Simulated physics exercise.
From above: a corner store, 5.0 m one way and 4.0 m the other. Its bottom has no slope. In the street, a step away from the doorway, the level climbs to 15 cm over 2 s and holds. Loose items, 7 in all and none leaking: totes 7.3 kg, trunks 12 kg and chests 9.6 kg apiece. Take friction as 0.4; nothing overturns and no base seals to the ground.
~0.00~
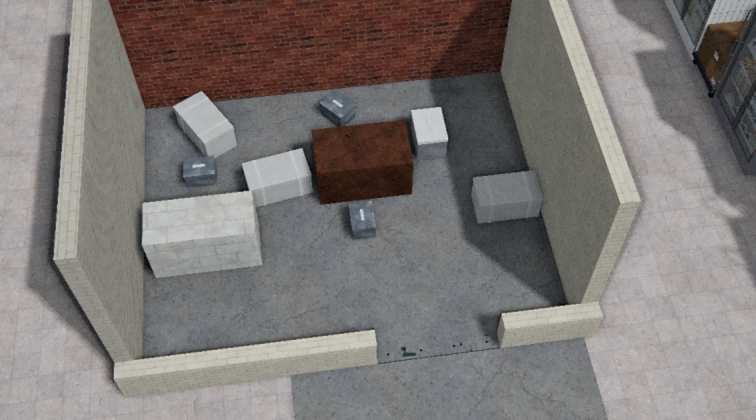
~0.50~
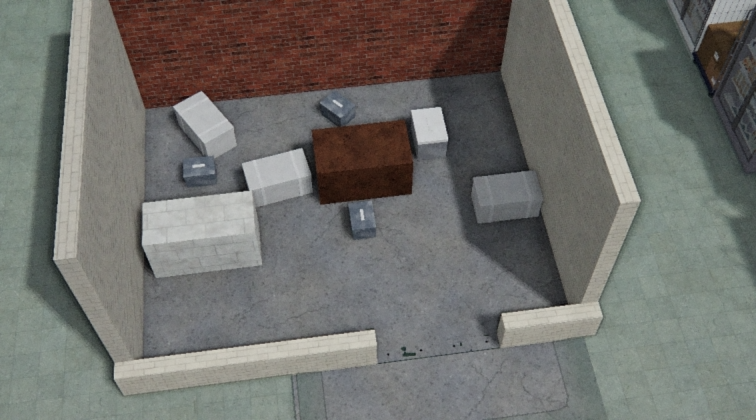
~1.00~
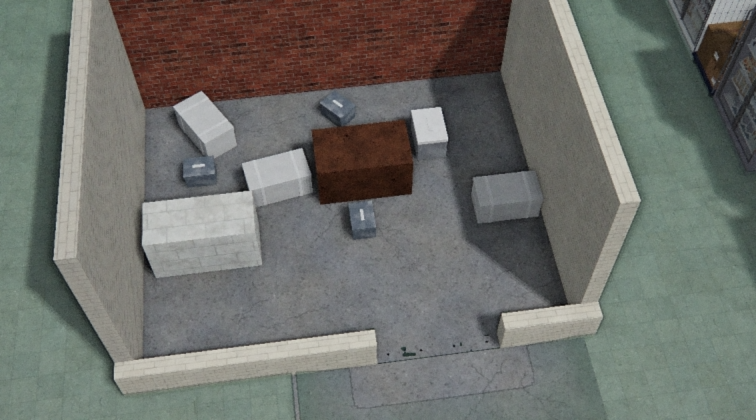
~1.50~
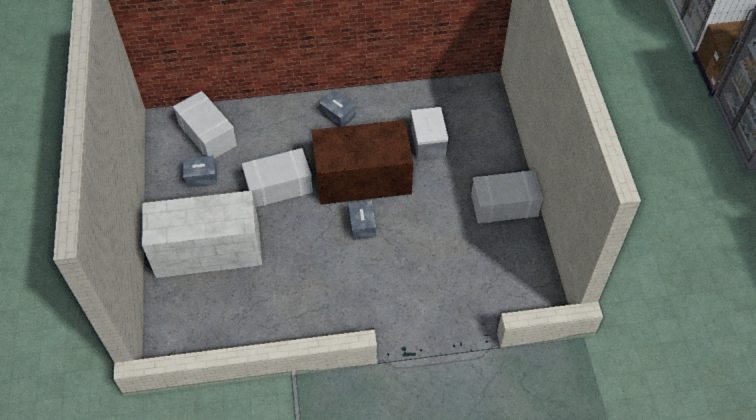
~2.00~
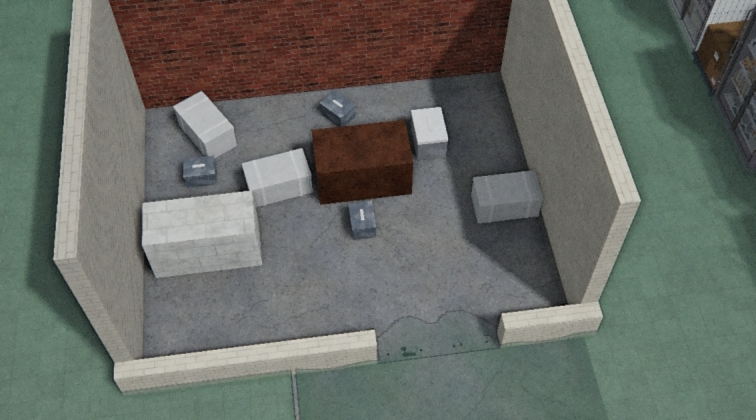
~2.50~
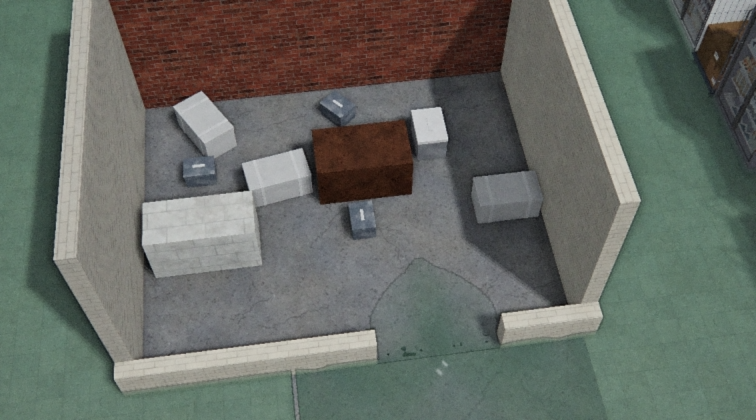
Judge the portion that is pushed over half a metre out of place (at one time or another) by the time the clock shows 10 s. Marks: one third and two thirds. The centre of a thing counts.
That comes to between one and two thirds.
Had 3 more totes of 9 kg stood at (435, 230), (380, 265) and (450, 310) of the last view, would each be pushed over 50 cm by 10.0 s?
In turn: Past it, more, over.
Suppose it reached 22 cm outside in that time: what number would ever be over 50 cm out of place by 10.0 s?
Then 6.
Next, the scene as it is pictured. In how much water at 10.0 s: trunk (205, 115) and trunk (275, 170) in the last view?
Roughly 4 and 6 cm.
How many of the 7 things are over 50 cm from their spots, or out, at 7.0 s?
I count 2.
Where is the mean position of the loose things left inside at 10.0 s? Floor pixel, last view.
At about (285, 143).
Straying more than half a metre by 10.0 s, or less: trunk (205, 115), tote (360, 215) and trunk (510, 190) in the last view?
In that order: Short of it, past it, more.
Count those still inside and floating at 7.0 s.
1 of them.
After 3.5 s 0 of 7 are over 50 cm from their spots; 0 afloat.
After 4.5 s 0 of 7 are over 50 cm from their spots; 1 afloat.
After 7.0 s 2 of 7 are over 50 cm from their spots; 1 afloat.
After 10.0 s 4 of 7 are over 50 cm from their spots, and 4 have been at some point; 4 afloat.
